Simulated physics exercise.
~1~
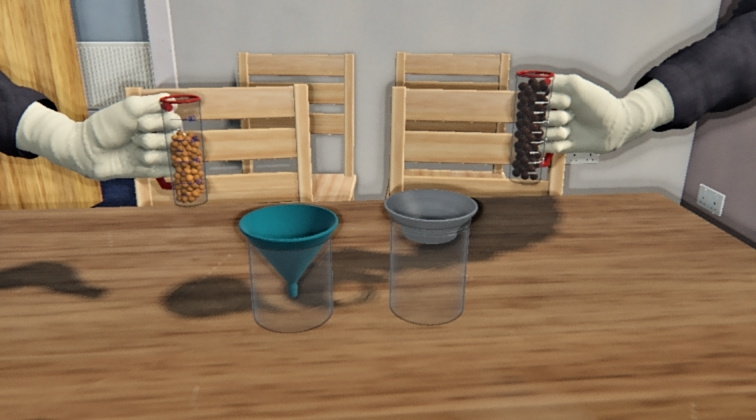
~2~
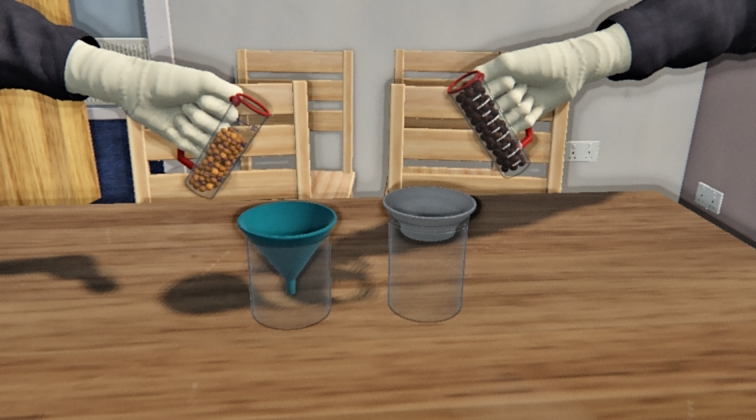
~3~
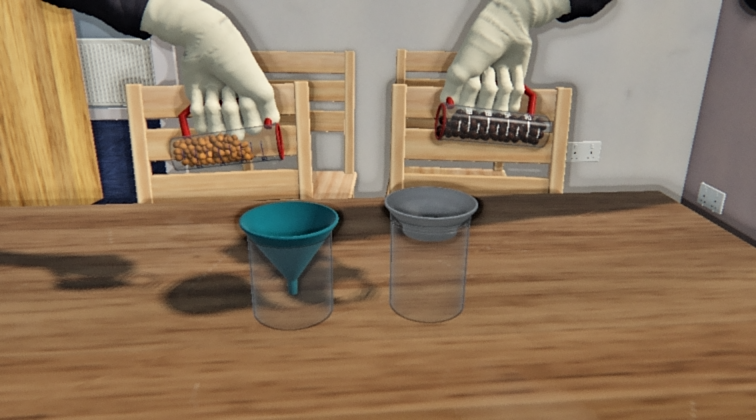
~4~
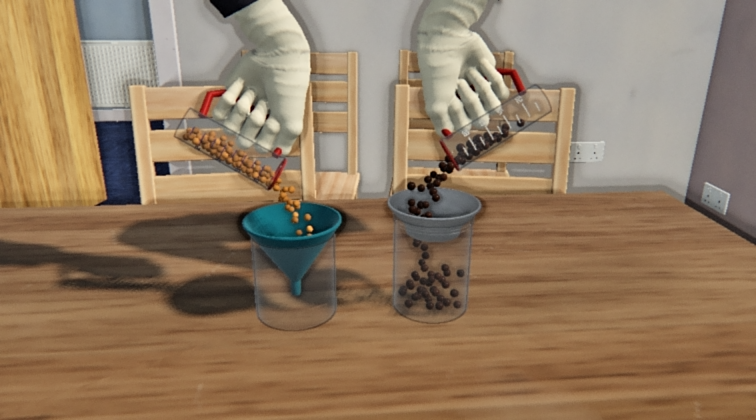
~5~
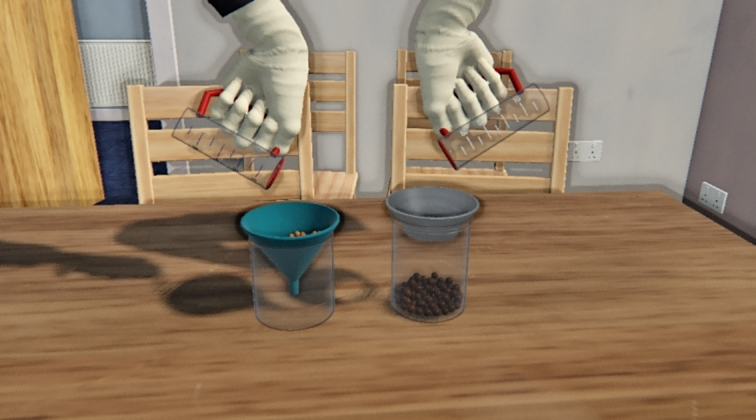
Two gloved hands tipped clear cups over funnels set in a pair of jars, pouring orange beads on the left and dark ones on the right; the dark beads all dropped into their jar, while the orange ones stayed stuck in the teal funnel.
